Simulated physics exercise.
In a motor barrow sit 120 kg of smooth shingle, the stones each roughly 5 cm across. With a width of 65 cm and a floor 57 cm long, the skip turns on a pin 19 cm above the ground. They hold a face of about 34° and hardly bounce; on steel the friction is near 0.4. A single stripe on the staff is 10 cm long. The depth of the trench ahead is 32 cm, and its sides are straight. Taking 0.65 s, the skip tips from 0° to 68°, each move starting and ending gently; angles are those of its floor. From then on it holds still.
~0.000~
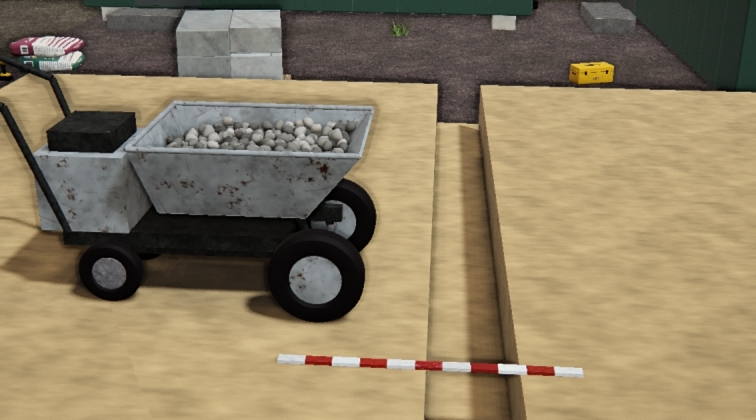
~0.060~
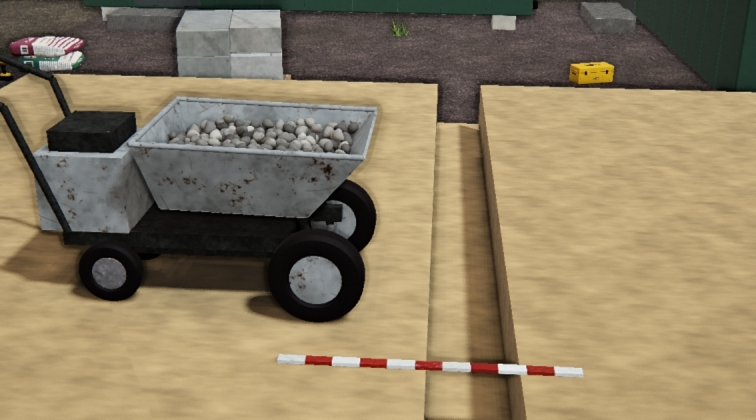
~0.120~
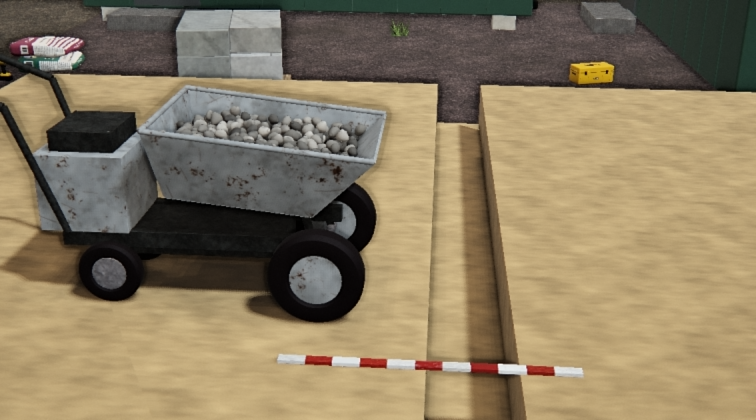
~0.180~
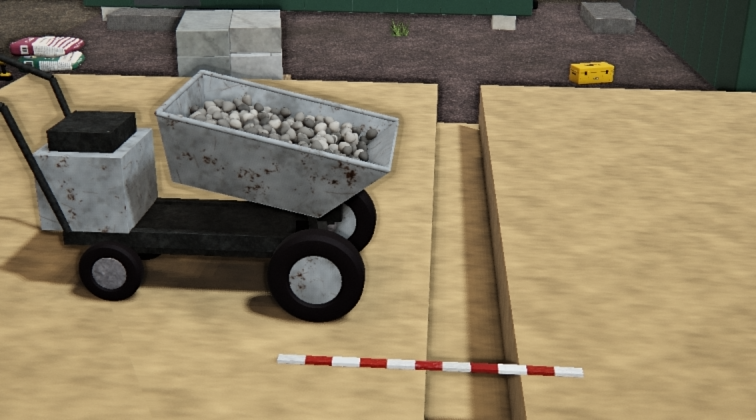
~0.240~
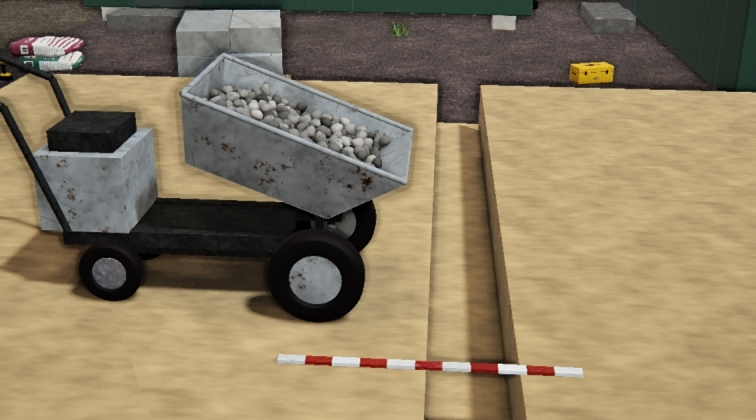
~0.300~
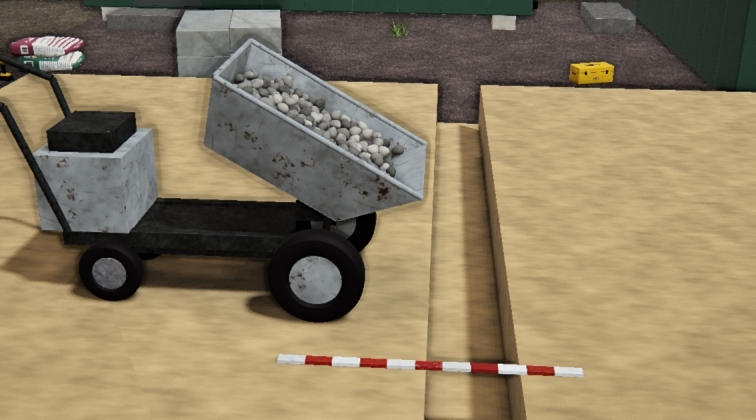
The rusty grey skip of a motor barrow, loaded with rounded stones, tilts steadily, its left end rising well clear of the black frame while its right end leans down towards a narrow trench; the wheels stay still.
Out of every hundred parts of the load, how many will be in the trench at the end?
Close to 48 in every hundred.
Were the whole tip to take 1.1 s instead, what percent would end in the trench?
In that case, around 60%.
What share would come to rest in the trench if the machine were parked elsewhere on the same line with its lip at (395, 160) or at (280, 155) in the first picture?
Some 20 and some 85 per cent, in that order.
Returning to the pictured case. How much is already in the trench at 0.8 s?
Roughly 20 percent of the load.
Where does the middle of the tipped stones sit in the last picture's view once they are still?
The stones end up centred near (523, 290).
After 0.5 s the floor is at 58°; 100 % in the skip; the foremost stones are at (438, 223).
After 0.8 s the floor is at 68°; 73 % in the skip, 20 % in the trench, 7 % past the trench; the foremost stones are at (536, 283).
After 1.1 s the floor is at 68°; 17 % in the skip, 31 % in the trench, 52 % past the trench; the foremost stones are at (723, 300).
After 3.0 s the floor is at 68°; 0 % in the skip, 48 % in the trench, 52 % past the trench; the foremost stones are past the picture's edge.
